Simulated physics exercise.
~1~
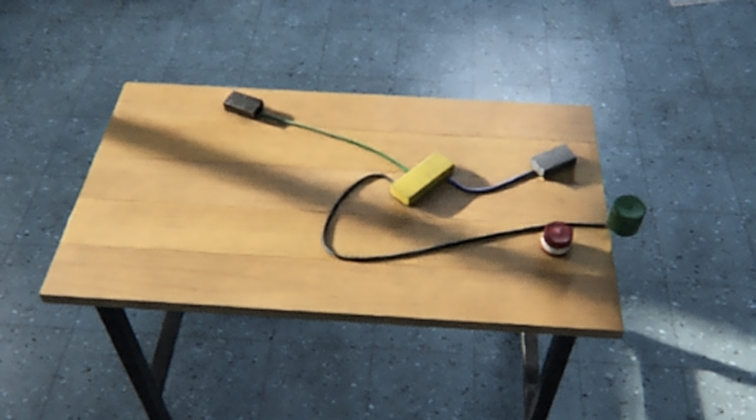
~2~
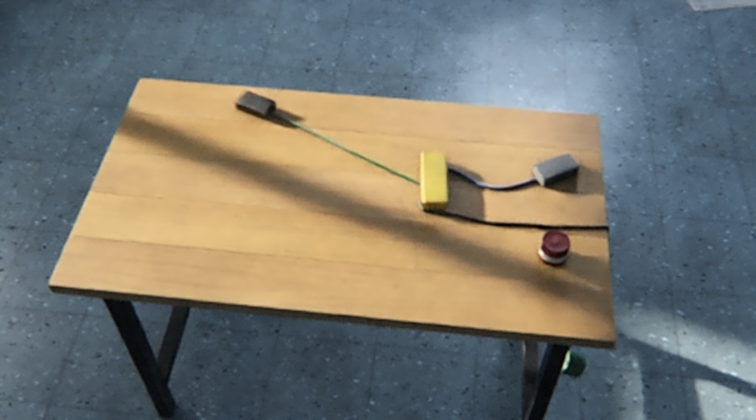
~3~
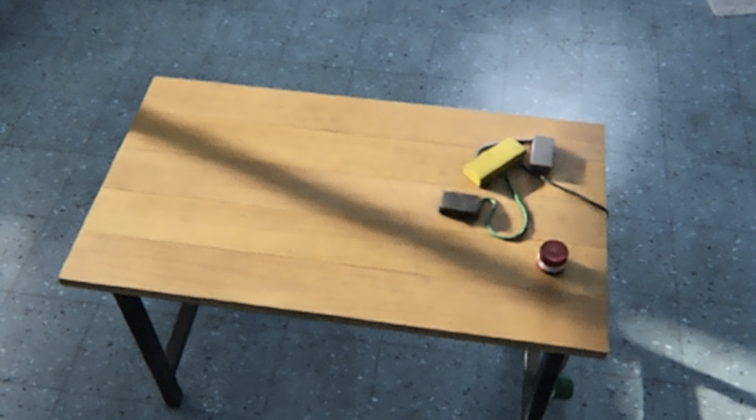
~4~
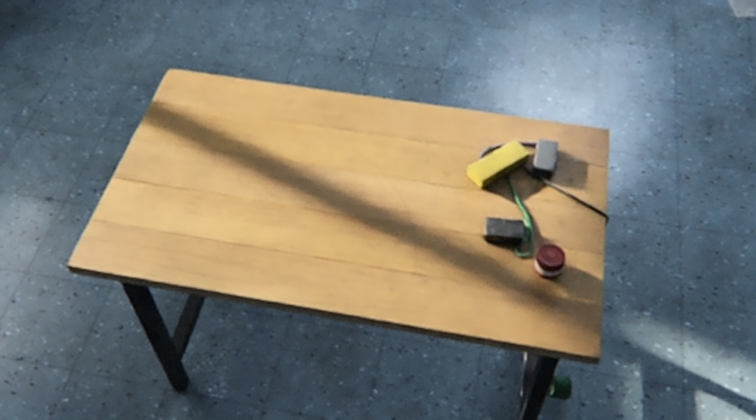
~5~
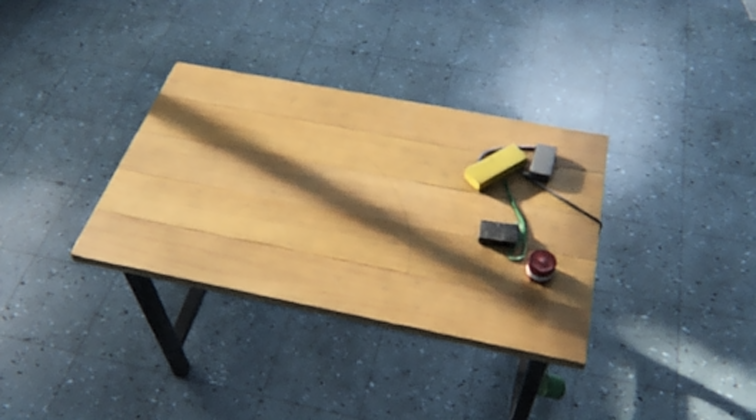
The video shows a green object dropping off the right edge of a wooden table, its black cable pulling a yellow strip rightward. A tethered black device slides across toward the red tin and the grey device shifts slightly, until all rest near the right side, the green object hanging below.
